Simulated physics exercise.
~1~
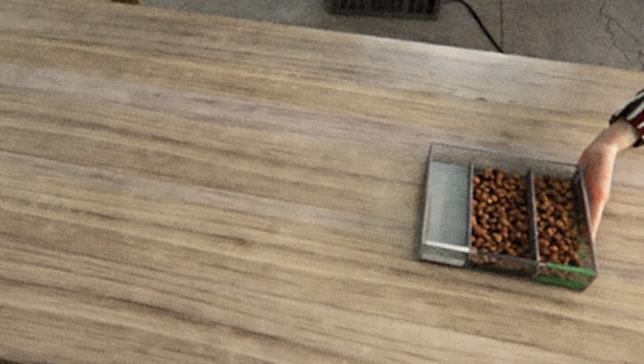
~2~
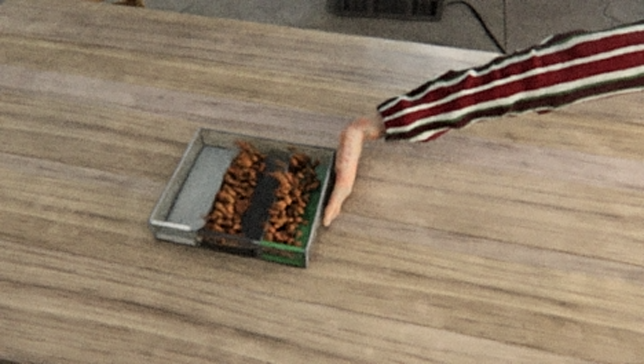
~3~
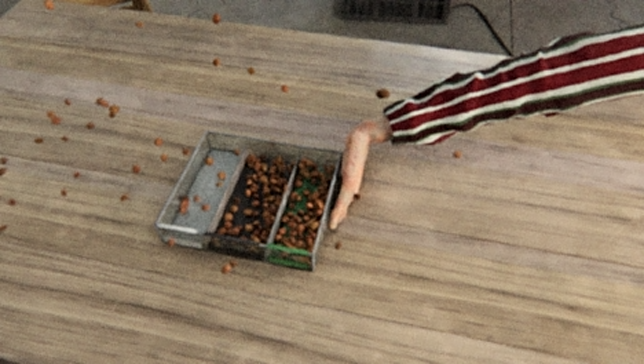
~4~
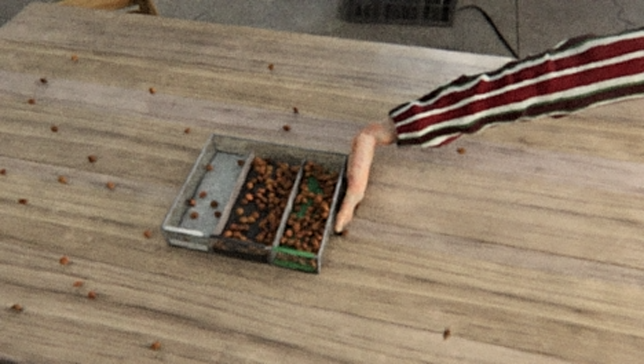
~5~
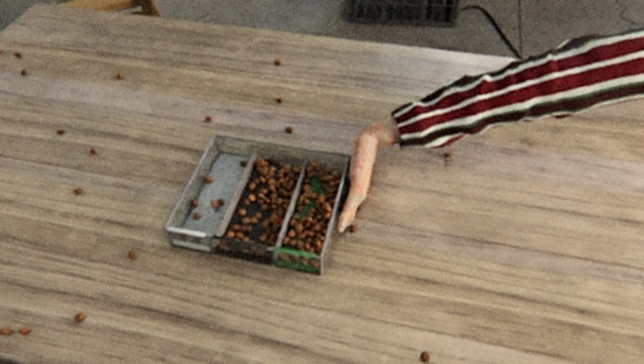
A clear divided tray of brown kibble slid left across a wooden table with a hand at its right side, then stopped abruptly, flinging pieces out, some into the empty left section and others scattered over the tabletop, where they remained.
